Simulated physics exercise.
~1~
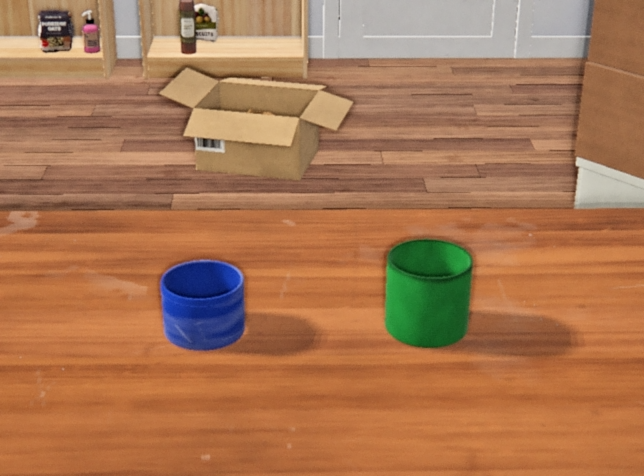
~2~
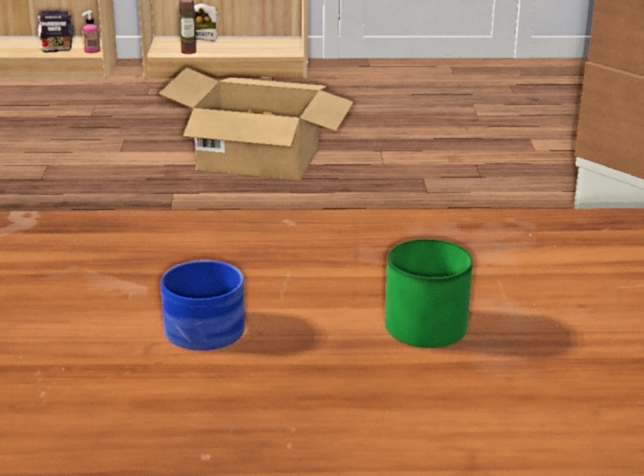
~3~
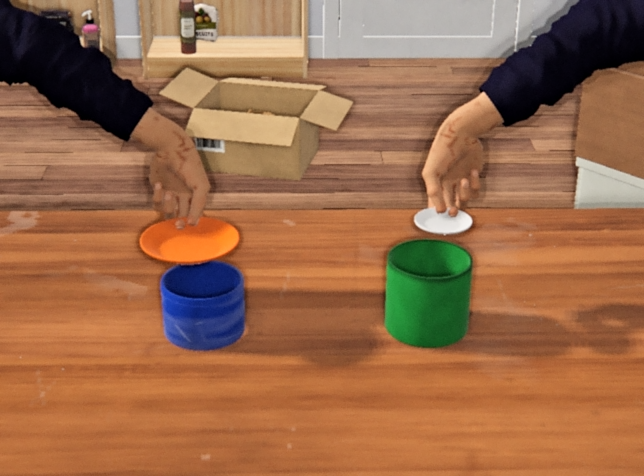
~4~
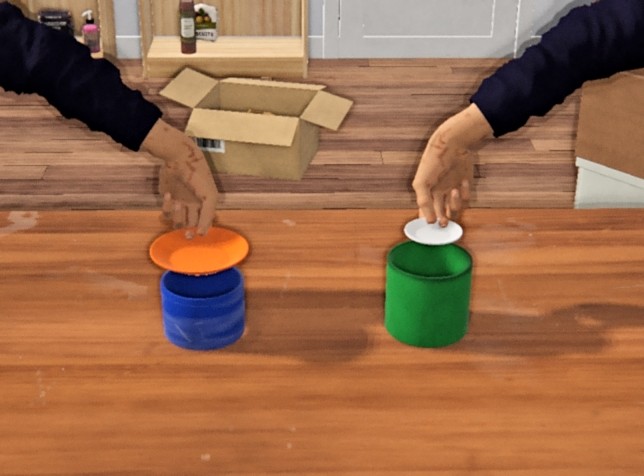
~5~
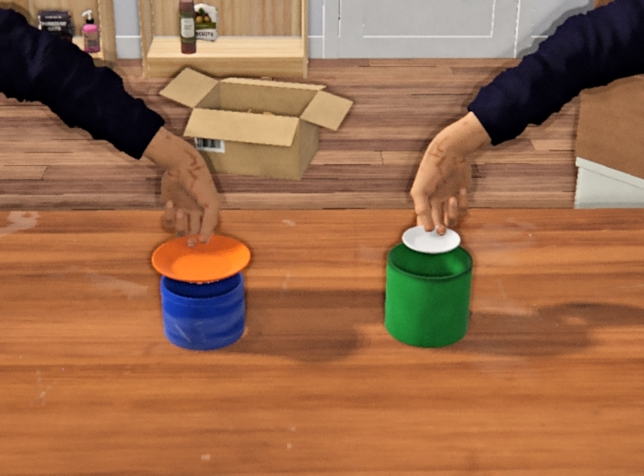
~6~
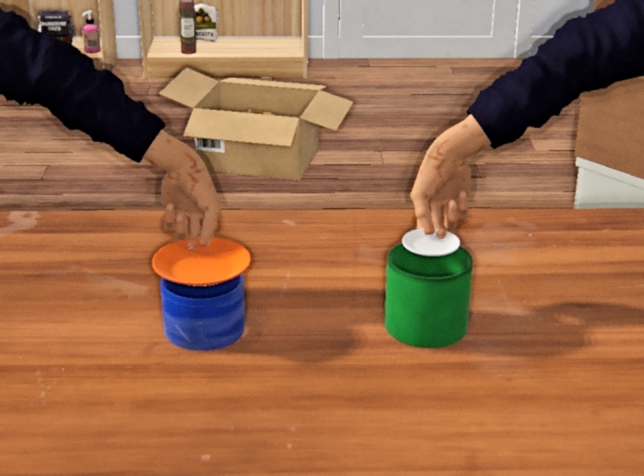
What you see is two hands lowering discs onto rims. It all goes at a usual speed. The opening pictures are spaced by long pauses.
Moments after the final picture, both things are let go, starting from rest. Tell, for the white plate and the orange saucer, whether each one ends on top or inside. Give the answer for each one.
In the end the white plate ends inside, the orange saucer ends on top.
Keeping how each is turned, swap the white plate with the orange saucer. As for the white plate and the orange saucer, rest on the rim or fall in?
Once moved, the white plate tumbles in; as for the orange saucer, it does not fall in.
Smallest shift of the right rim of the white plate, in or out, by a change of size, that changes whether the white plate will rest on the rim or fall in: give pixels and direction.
Move it right by close to 12 pixels and it flips.
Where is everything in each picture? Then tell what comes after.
The first picture shows right mug (428, 293).
The second picture shows left cup (204, 304).
The third picture shows still on the way; white plate (443, 223); right mug (428, 293).
The fourth picture shows still on the way; orange saucer (199, 255); left cup (204, 304).
The fifth picture shows still on the way; white plate (431, 242); right mug (428, 293).
The sixth picture shows in place, still held; white plate (431, 245); orange saucer (202, 265); left cup (204, 304).
Then, 0.14 s past the last view, white plate travelled a little near (429, 274); orange saucer sitting on the rim near (202, 273).
Finally, the white plate drops inside, near (427, 321); the orange saucer covers the opening, near (202, 273).
